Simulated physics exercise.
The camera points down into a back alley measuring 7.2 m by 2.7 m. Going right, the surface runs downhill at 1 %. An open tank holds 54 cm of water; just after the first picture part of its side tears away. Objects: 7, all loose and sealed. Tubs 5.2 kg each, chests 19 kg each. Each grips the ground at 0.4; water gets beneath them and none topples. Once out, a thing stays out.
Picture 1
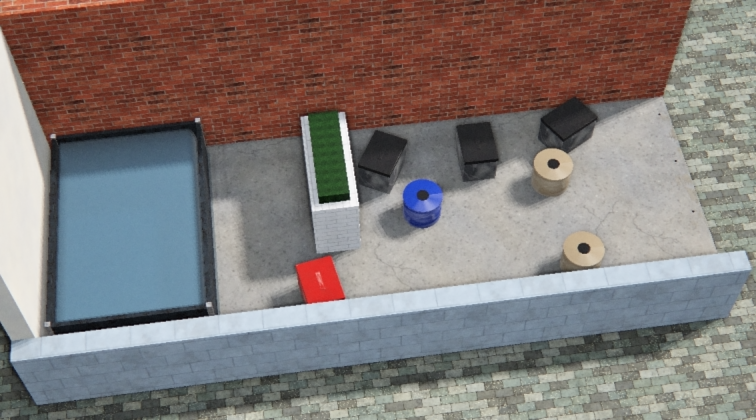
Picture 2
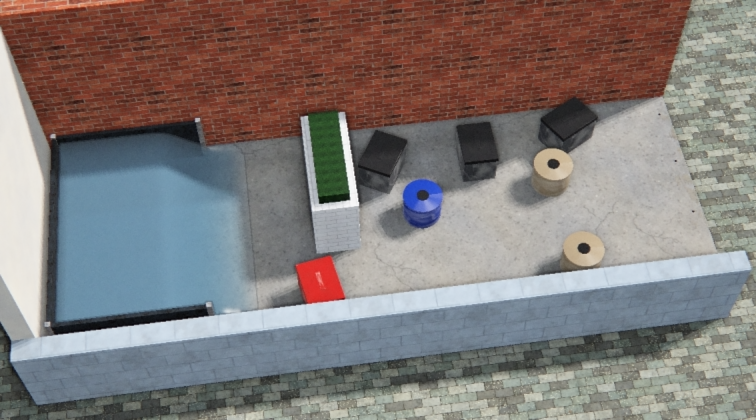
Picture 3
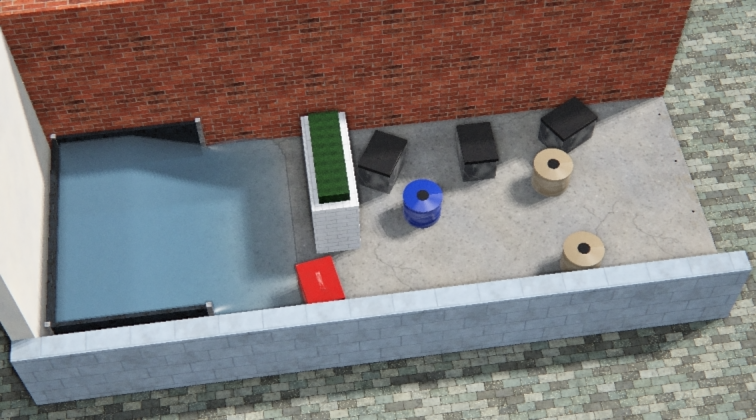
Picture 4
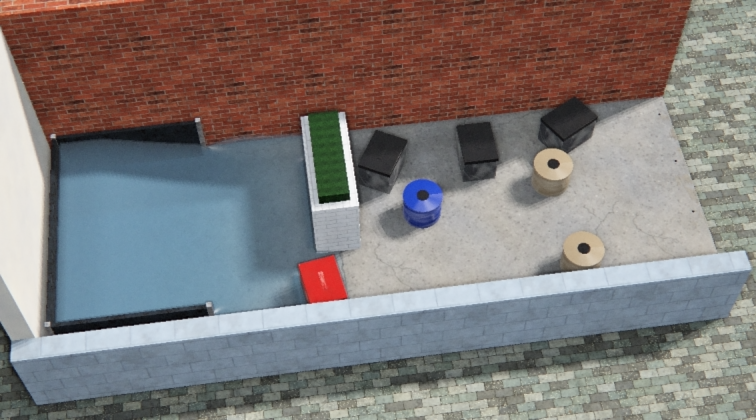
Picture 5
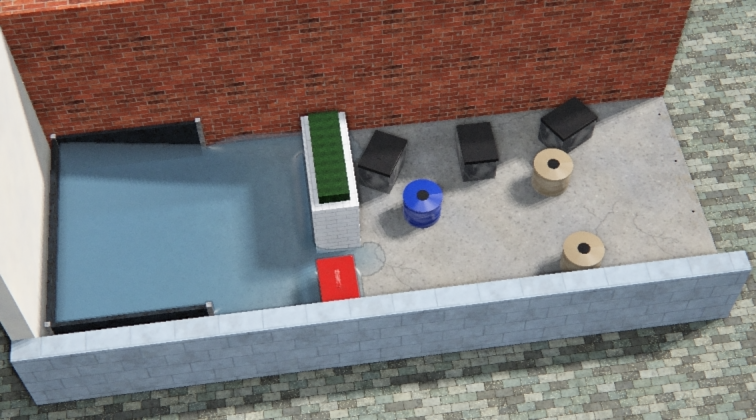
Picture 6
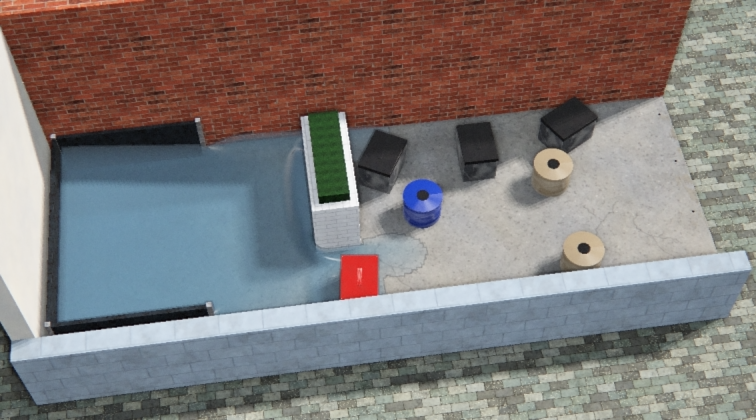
Water spreading rightward across a walled alley from an open tank, flowing around a planter and pushing a red chest right.
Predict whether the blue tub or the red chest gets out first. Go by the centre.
It is the red one that gets out first.
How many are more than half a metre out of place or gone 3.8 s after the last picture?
7.
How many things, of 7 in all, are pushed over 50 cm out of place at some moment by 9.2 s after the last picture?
The total is 7.
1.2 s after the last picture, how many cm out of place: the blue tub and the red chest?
Roughly 20 and 300 cm.
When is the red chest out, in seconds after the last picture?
Around 2.0 seconds.
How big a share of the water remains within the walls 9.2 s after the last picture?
Around 42 % of the water.
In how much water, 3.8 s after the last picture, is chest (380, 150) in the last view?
About 4 cm.
Then, 1.2 s after the last picture the blue tub is near (431, 204), 0.2 m from its start, aground; the red chest is near (609, 233), 3.2 m from its start, aground; 0 of 7 are out; 0 afloat.
Then, 3.8 s after the last picture the blue tub is near (570, 137), 1.9 m from its start, afloat; the red chest has gone out (1.9 s after the last picture); 5 of 7 are out; 1 afloat.
Then, 6.2 s after the last picture the blue tub has gone out (4.9 s after the last picture); the red chest has gone out (1.9 s after the last picture); 6 of 7 are out; 0 afloat.
Then, 9.2 s after the last picture the blue tub has gone out (4.9 s after the last picture); the red chest has gone out (1.9 s after the last picture); 6 of 7 are out; 0 afloat.
